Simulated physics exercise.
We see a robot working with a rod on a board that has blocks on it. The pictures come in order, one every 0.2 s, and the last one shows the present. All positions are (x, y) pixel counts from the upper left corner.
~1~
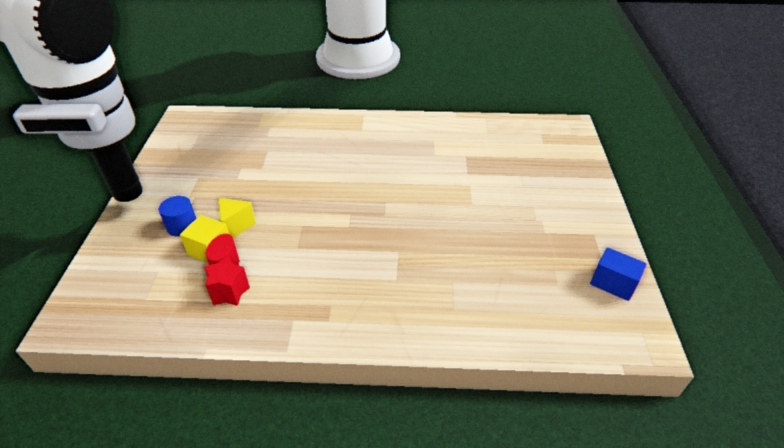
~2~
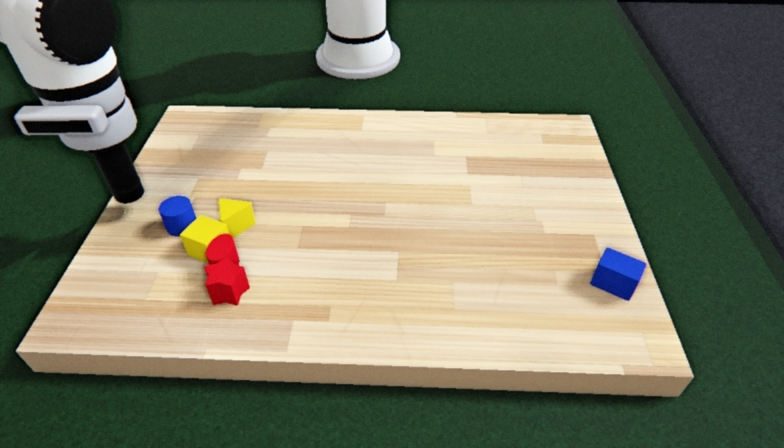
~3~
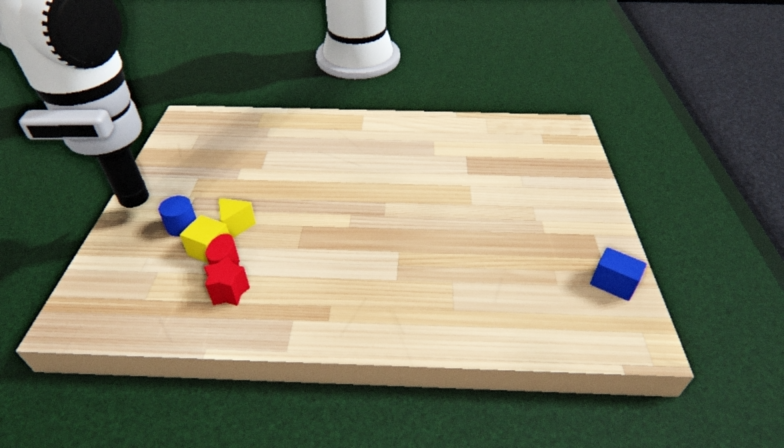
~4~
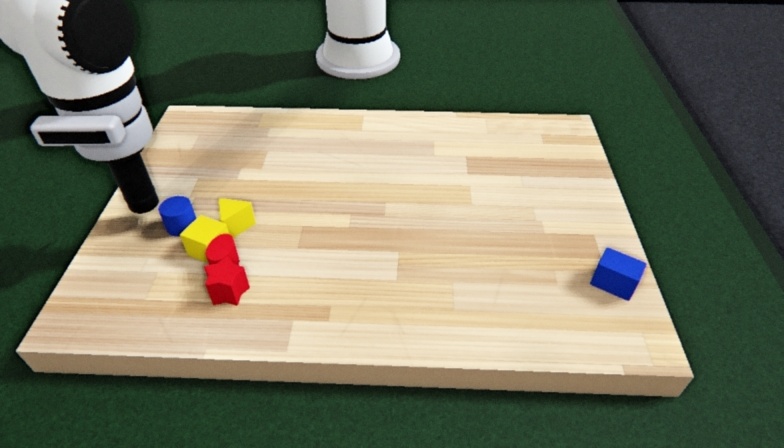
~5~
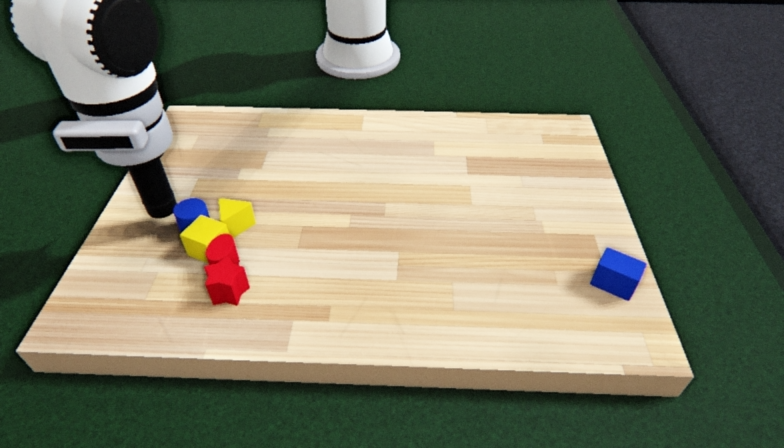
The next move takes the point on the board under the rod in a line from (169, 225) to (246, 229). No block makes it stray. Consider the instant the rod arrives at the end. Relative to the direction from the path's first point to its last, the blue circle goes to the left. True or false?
That claim is true.
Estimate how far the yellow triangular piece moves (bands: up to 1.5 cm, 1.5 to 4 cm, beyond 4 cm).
Distance: Above 4 cm.
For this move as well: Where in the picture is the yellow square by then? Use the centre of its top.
When the path ends, it will be at (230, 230).
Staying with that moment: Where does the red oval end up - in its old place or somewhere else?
Moved away.
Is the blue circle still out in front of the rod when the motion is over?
Yes.
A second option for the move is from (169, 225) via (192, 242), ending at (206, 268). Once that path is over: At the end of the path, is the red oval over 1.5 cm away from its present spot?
I believe so.
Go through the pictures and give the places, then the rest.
In the first picture, lower end of the rod at (129, 194), tops of blocks, blue circle at (174, 205), yellow square at (203, 229), red oval at (220, 246), yellow triangular piece at (231, 207).
In the second picture, rod at (130, 195), blocks as before.
In the third picture, rod at (135, 199), blocks as before.
In the fourth picture, rod at (145, 205), blocks as before.
In the fifth picture, rod at (163, 210), blue circle at (189, 208), yellow square at (203, 229), red oval at (220, 246), yellow triangular piece at (231, 207).
What follows on the original path. Halfway along, rod at (203, 211); blue circle at (232, 204); yellow square at (218, 228), turned 55° clockwise; red oval at (221, 251), turned 15° clockwise; yellow triangular piece at (260, 203), turned 20° clockwise.
At the end, rod at (242, 214); blue circle at (272, 205); yellow square at (230, 230), turned 75° clockwise; red oval at (221, 255), turned 35° clockwise; yellow triangular piece at (298, 198).
